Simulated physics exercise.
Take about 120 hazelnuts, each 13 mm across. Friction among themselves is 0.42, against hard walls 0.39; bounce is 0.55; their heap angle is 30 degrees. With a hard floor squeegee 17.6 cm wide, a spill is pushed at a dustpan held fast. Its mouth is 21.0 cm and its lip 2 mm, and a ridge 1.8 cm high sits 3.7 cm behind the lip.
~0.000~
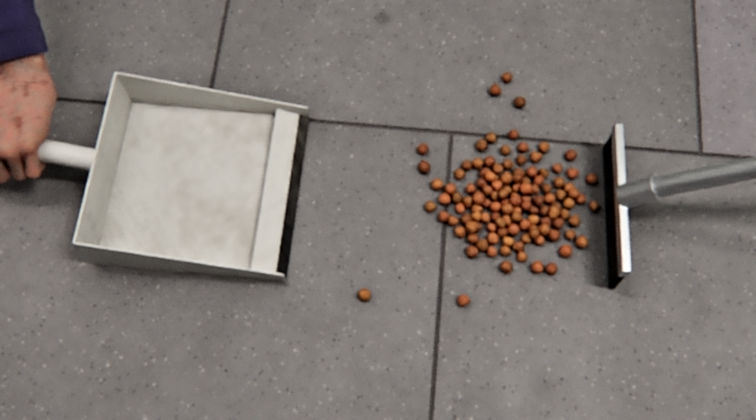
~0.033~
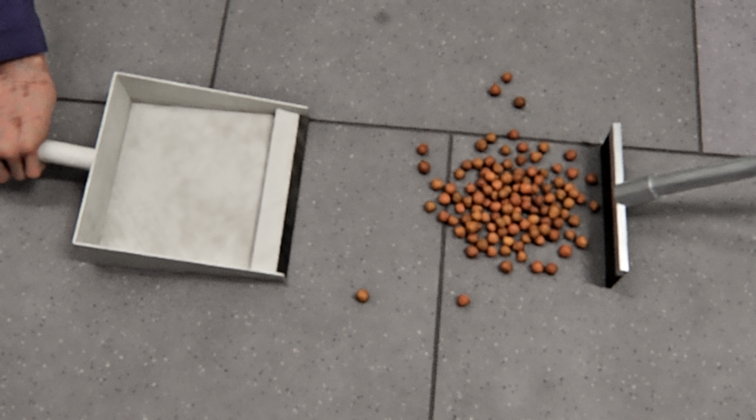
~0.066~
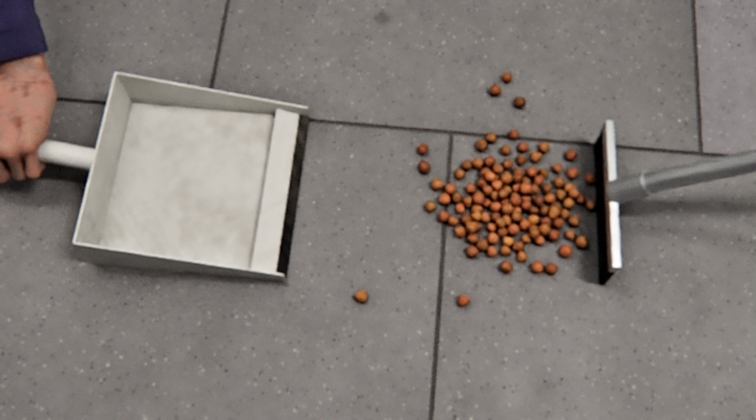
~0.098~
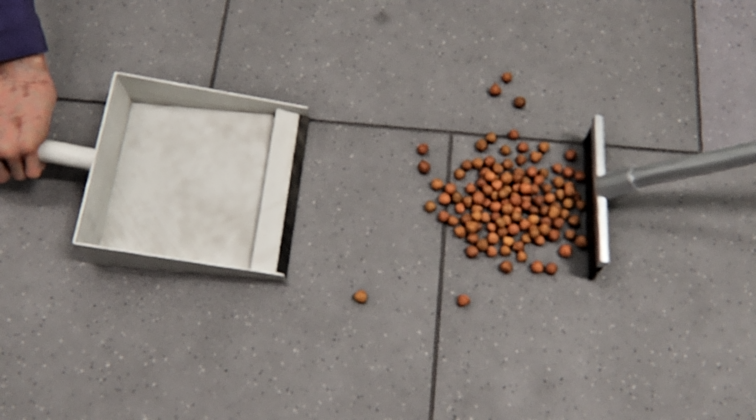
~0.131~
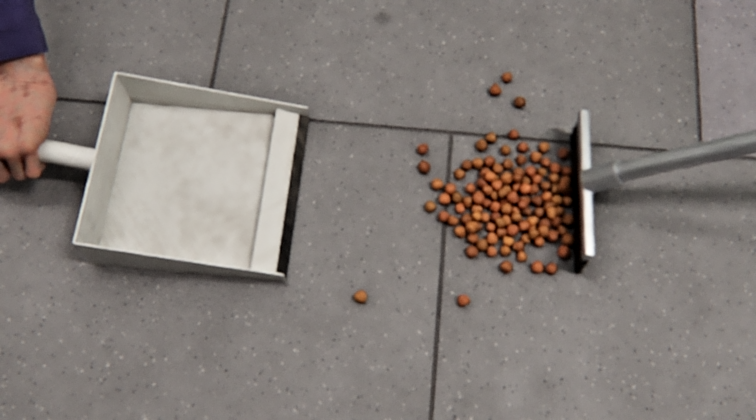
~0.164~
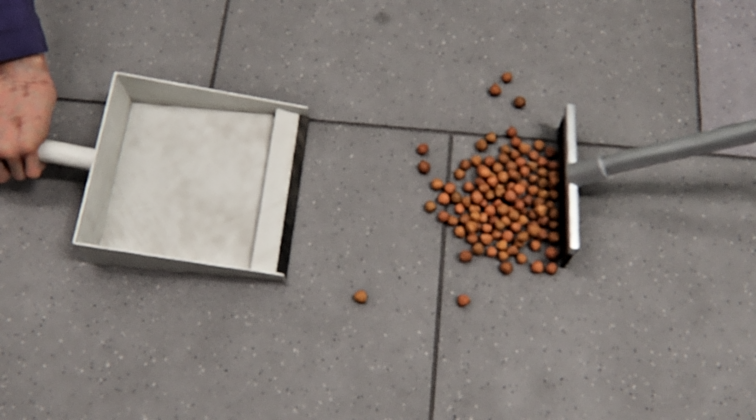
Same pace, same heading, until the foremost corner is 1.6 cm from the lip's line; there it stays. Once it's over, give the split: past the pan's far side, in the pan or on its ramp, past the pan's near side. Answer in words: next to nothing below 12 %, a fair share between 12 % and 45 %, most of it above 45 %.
Far side - a fair share; pan - next to nothing; near side - next to nothing.
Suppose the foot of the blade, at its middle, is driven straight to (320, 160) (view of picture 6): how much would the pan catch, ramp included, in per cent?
Some 25 per cent.
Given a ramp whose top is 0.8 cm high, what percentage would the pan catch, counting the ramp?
I'd expect close to 10 per cent.
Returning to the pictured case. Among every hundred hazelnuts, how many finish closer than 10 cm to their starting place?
25 %.
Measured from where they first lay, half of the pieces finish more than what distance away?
Some 22 cm.
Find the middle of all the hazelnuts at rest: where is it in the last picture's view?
In the last view, approximately (314, 195).
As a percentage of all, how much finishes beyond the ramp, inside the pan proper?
Estimate: About 0 %.
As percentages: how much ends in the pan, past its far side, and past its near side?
The far side gets 30, the pan 5 and the near side 5.
Then, at 0.46 s, middle of the blade 17 cm from the lip; 0 % over the lip, far side 20 %, near side 5 %.
Then, at 0.65 s, middle of the blade 7 cm from the lip; 0 % over the lip, far side 30 %, near side 5 %.
Then, at 0.96 s, middle of the blade 2 cm from the lip; 5 % over the lip, far side 30 %, near side 5 %.
By 1.9 s all is still; far side 30 %, pan 5 %, near side 5 %, in front of the lip or behind the blade 55 %.
